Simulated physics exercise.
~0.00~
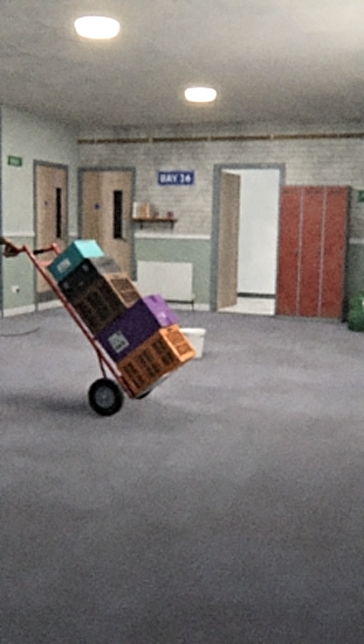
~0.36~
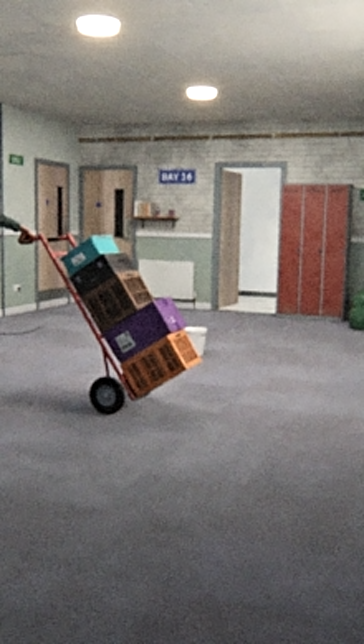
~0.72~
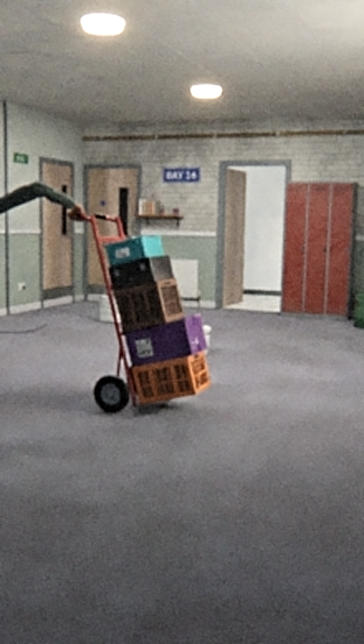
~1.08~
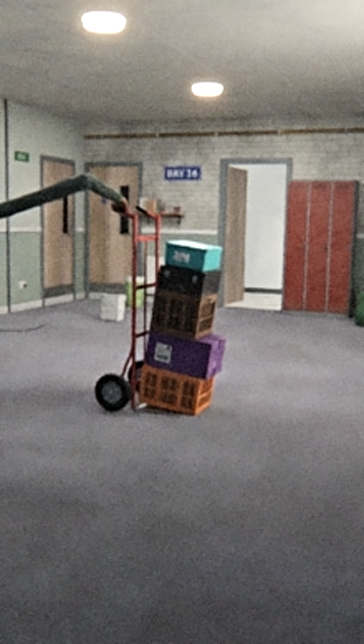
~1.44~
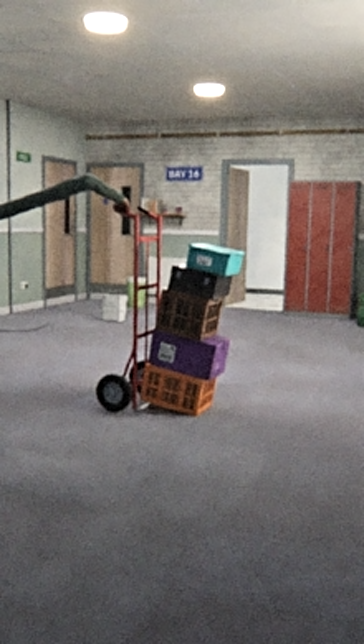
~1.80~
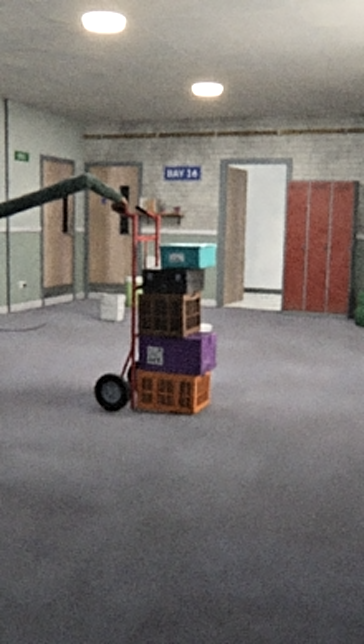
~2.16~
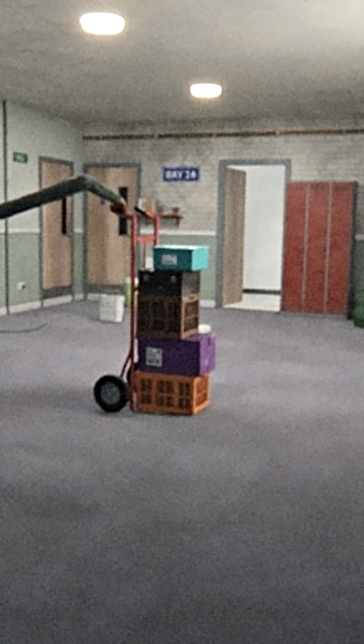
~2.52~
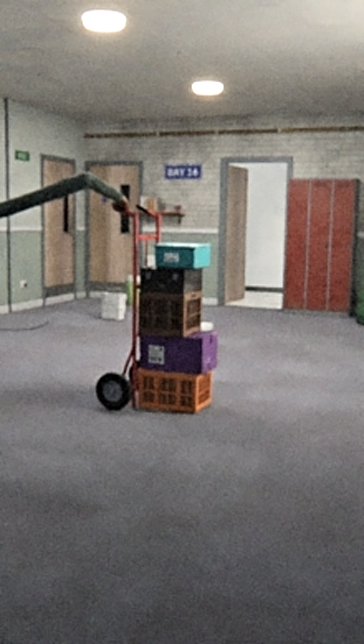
A stacked hand truck tips upright, and its boxes lean right, then settle back in place.
